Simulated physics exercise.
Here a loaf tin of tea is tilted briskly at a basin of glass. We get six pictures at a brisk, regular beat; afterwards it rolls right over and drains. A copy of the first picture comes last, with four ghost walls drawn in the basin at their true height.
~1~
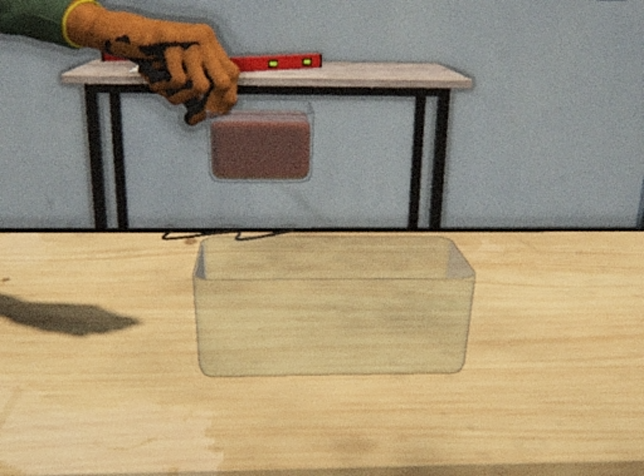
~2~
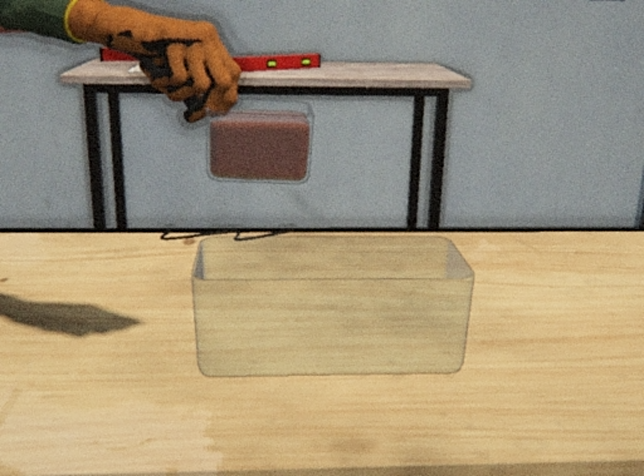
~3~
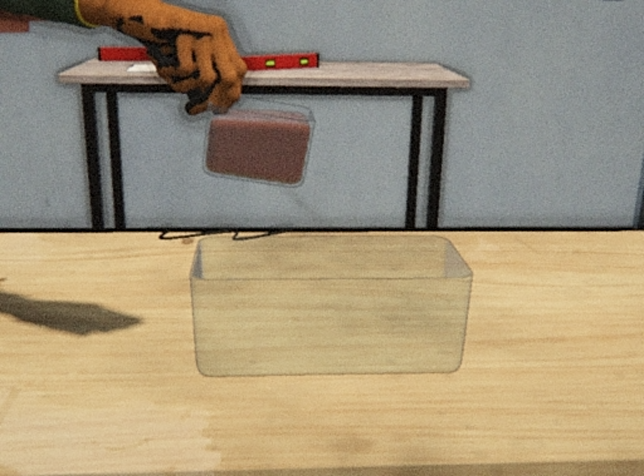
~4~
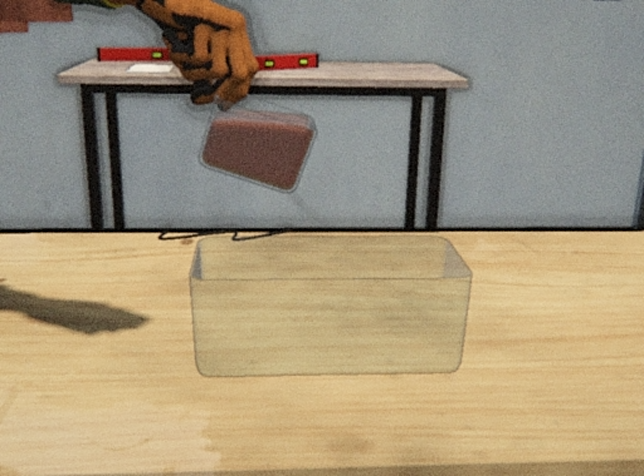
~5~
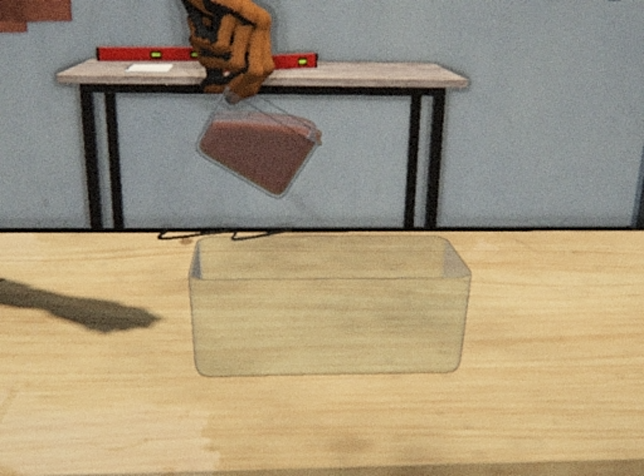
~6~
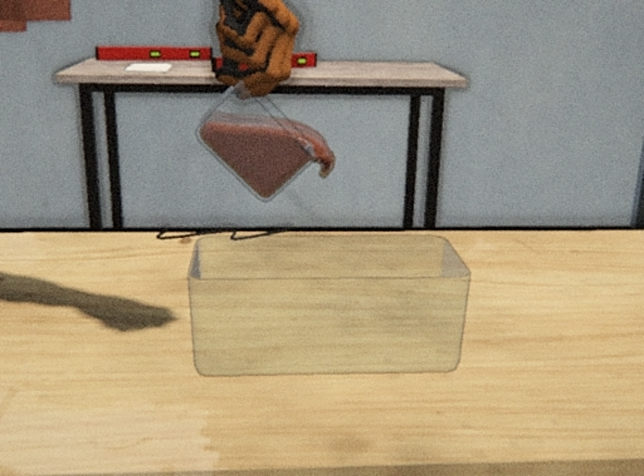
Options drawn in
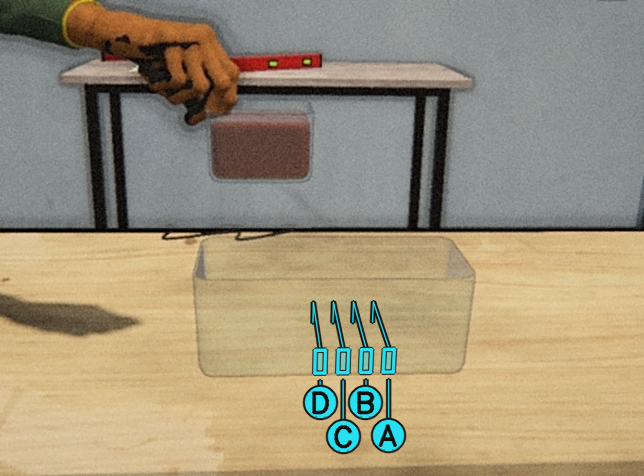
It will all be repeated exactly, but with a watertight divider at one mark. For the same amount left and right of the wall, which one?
Take B.
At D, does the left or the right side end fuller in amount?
The right one.
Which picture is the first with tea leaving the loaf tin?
In picture 5.
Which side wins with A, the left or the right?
The left side.
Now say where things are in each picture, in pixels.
Upright, lip at (309, 106); basin from (199, 373) to (464, 369); nothing has left yet, in the first picture.
Tipped about 2°, lip at (309, 108); nothing has left yet, in the second picture.
Tipped about 9°, lip at (311, 114); nothing has left yet, in the third picture.
Tipped about 18°, lip at (313, 123); nothing has left yet, in the fourth picture.
Tipped about 31°, lip at (314, 136); tea is over the lip, down to (318, 137), in the fifth picture.
Tipped about 45°, lip at (312, 149); tea is over the lip, down to (320, 168), in the sixth picture.
On the marked copy, A at (388, 379); B at (365, 380); C at (343, 380); D at (320, 380).
With A, about 72 % ends left of the wall and 25 % right of it; 3 % is lost outside.
With B, about 48 % ends left of the wall and 50 % right of it.
With C, about 27 % ends left of the wall and 72 % right of it.
With D, about 16 % ends left of the wall and 83 % right of it.
